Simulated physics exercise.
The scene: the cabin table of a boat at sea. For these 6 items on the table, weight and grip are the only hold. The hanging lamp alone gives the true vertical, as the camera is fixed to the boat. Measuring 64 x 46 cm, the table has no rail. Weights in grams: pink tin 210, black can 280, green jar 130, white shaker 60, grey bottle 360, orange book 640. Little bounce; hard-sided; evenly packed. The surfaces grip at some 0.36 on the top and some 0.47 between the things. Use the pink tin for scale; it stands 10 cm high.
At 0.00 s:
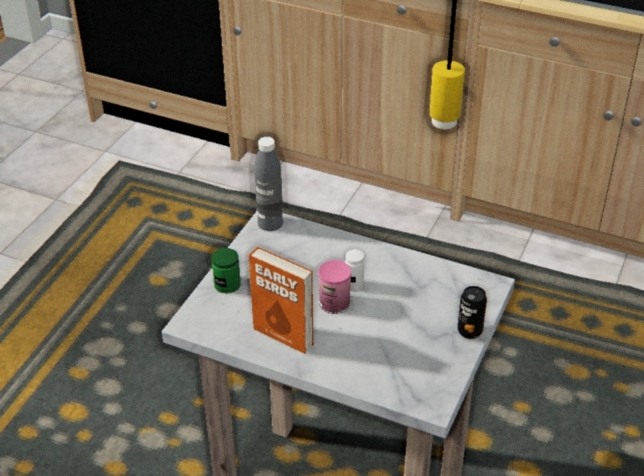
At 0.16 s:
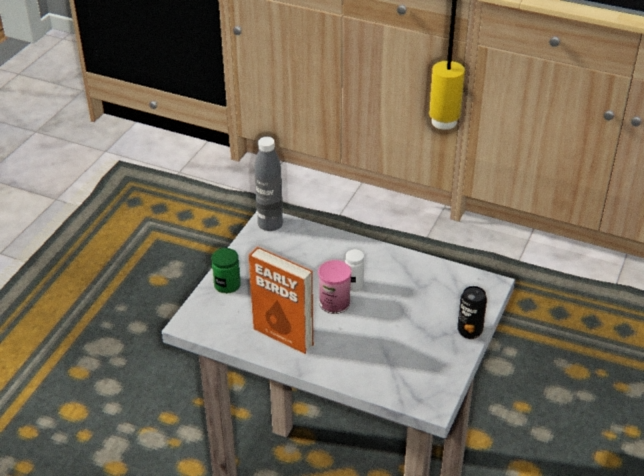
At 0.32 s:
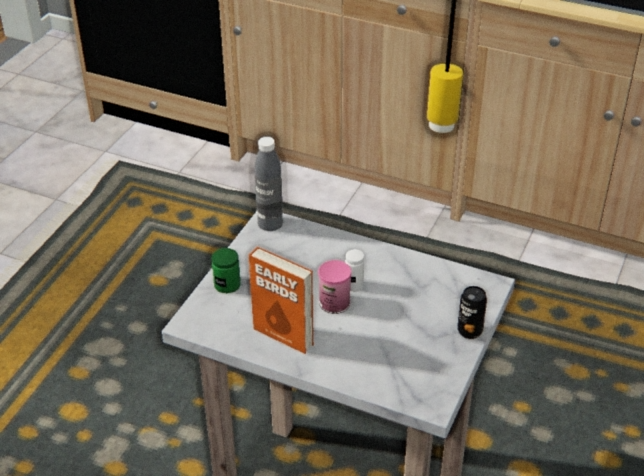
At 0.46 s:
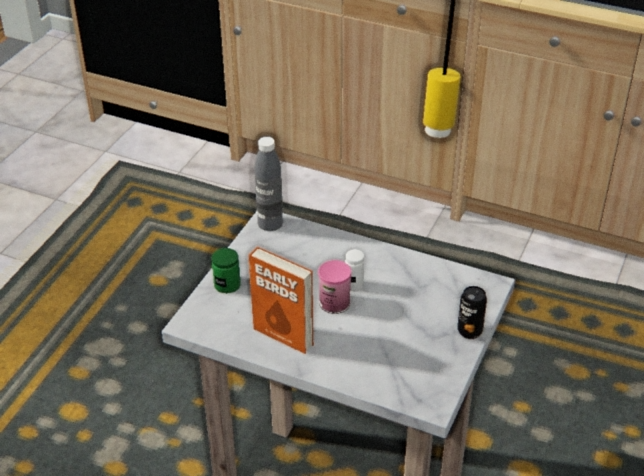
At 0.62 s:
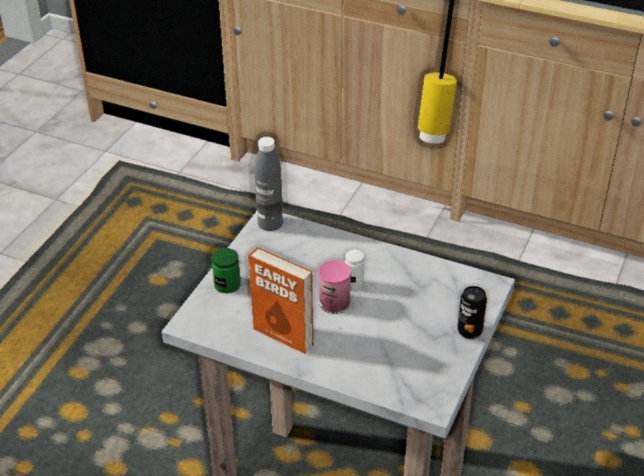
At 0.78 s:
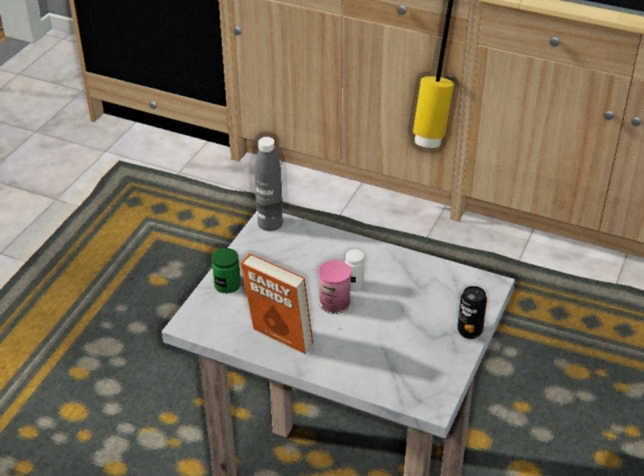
In a cabin with wooden cupboards, the view looks down at a marble-topped table on a patterned rug. A green jar and orange book stand left, a grey bottle at the back, a pink tin and white shaker mid-table, a black can right, and a yellow lamp hangs behind. The camera stays fixed relative to the room as the lamp swings slightly left and nearer, then the book leans slightly.
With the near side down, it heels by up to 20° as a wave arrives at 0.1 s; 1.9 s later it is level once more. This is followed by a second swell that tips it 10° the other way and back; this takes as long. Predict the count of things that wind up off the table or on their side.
Two things.
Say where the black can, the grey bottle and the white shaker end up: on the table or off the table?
Well, the black can does not come off, the grey bottle does come off, and the white shaker does not come off.
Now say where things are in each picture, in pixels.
The first frame shows boat level; pink tin (335, 287); black can (472, 313).
The second frame shows boat level; grey bottle (269, 184); orange book (282, 301).
The third frame shows floor tilted 3°, near side down; green jar (226, 271); white shaker (355, 271).
The fourth frame shows floor tilted 6°, near side down; grey bottle (268, 184); orange book (282, 301).
The fifth frame shows floor tilted 11°, near side down; green jar (226, 271); white shaker (355, 271).
The sixth frame shows floor tilted 16°, near side down; pink tin (335, 287); black can (472, 313).
Around 1.28 s, floor tilted 17°, near side down; orange book now off the table; grey bottle tipped 65° against what carries it.
Around 1.68 s, floor tilted 5°, near side down; grey bottle tipped 69° against what carries it; green jar shifted 7 cm.
Around 2.08 s, boat level; grey bottle now off the table; green jar shifted 7 cm.
Finally (4.4 s), off the table, grey bottle and orange book; not toppled but over 5 cm from the start, green jar; the other 3 still in place (within 5 cm). In the last view, pink tin near (335, 287), black can near (472, 313).
